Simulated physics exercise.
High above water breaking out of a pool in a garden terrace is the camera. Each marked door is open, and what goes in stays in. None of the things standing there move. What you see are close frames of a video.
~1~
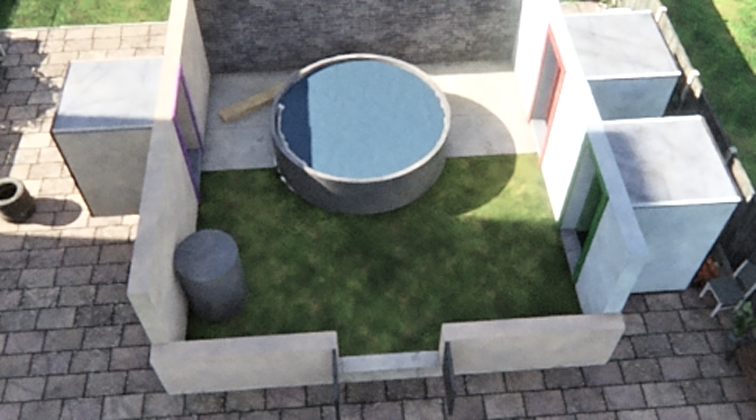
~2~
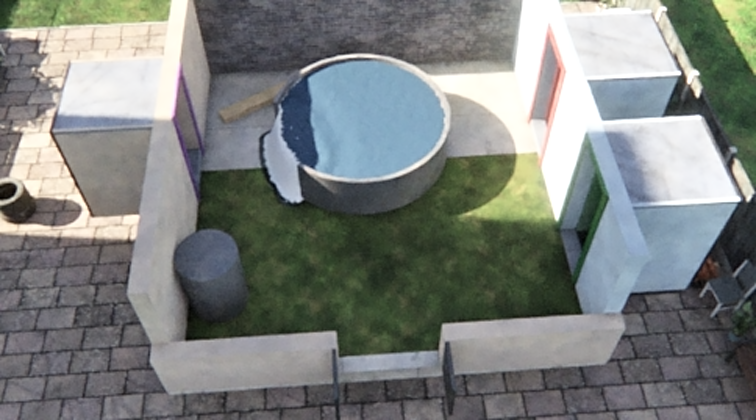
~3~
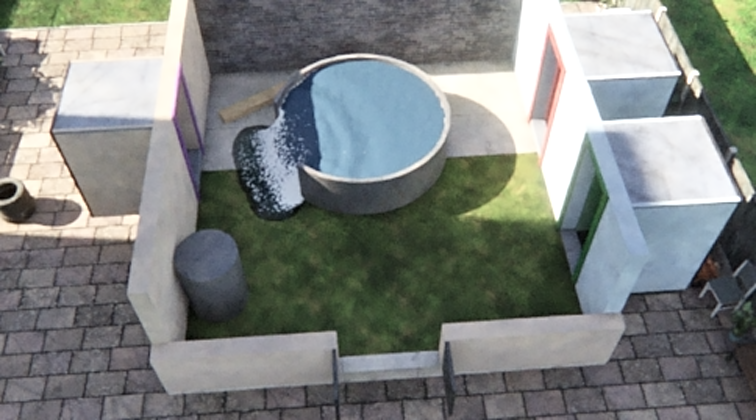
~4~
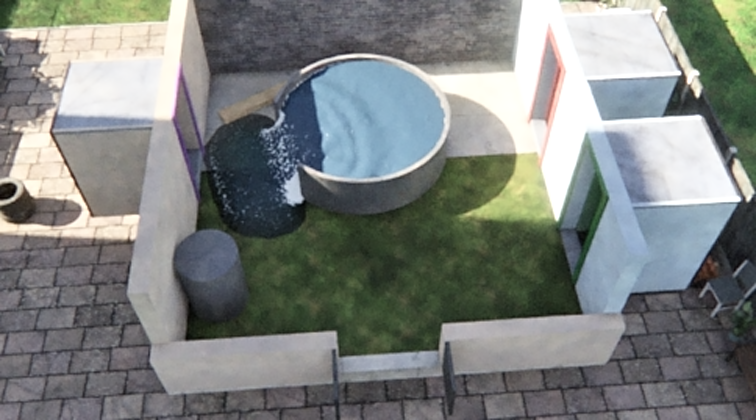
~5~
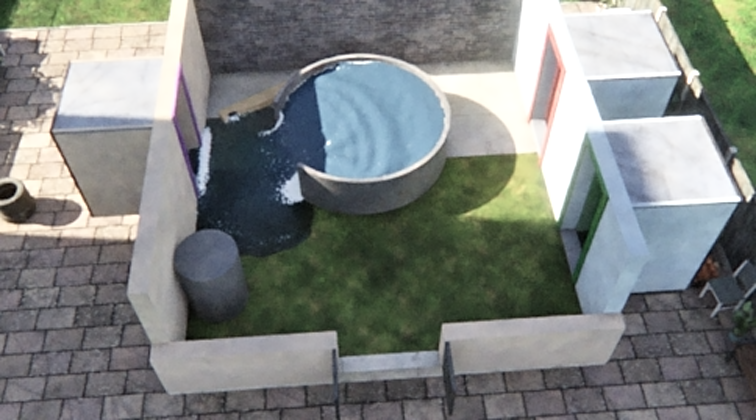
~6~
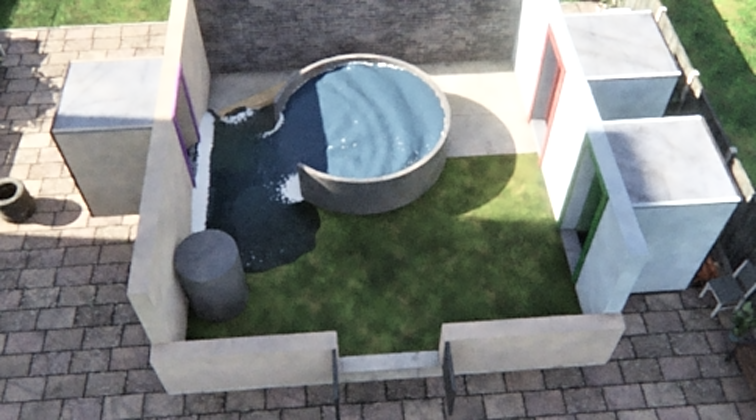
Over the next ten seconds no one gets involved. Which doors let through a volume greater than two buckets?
Result: The purple door tops two buckets, the green door tops two buckets, the red door does not top two buckets.
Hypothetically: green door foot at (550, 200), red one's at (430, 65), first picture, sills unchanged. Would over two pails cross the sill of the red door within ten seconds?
Result: Red door remains below.
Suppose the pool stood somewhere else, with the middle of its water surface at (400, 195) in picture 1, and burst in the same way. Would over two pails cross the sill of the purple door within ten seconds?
Check, purple door: Limit not reached.
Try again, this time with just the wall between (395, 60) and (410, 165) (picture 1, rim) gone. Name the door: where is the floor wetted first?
The red door, I reckon.
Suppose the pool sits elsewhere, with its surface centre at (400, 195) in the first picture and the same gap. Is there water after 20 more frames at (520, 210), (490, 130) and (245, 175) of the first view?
The three spots read left dry, left dry, swamped.
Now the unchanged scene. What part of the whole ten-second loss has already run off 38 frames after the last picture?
I'd put it at 65 per cent.
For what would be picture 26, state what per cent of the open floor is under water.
My estimate is roughly 60 percent.
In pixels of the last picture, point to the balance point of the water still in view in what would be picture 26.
I'd say near (313, 172).
A moment on, water covers 25 % of the floor; the purple door far over two buckets in, the green door not reached, the red door not reached.
Next, water covers 35 % of the floor; the purple door far over two buckets in, the green door not reached, the red door not reached.
Then, water covers 60 % of the floor; the purple door far over two buckets in, the green door not reached, the red door not reached.
Later, water covers 95 % of the floor; the purple door far over two buckets in, the green door wet at the sill, nothing in, the red door wet at the sill, nothing in.
In the end, water covers 100 % of the floor; the purple door far over two buckets in, the green door over two buckets in, the red door wet at the sill, nothing in.
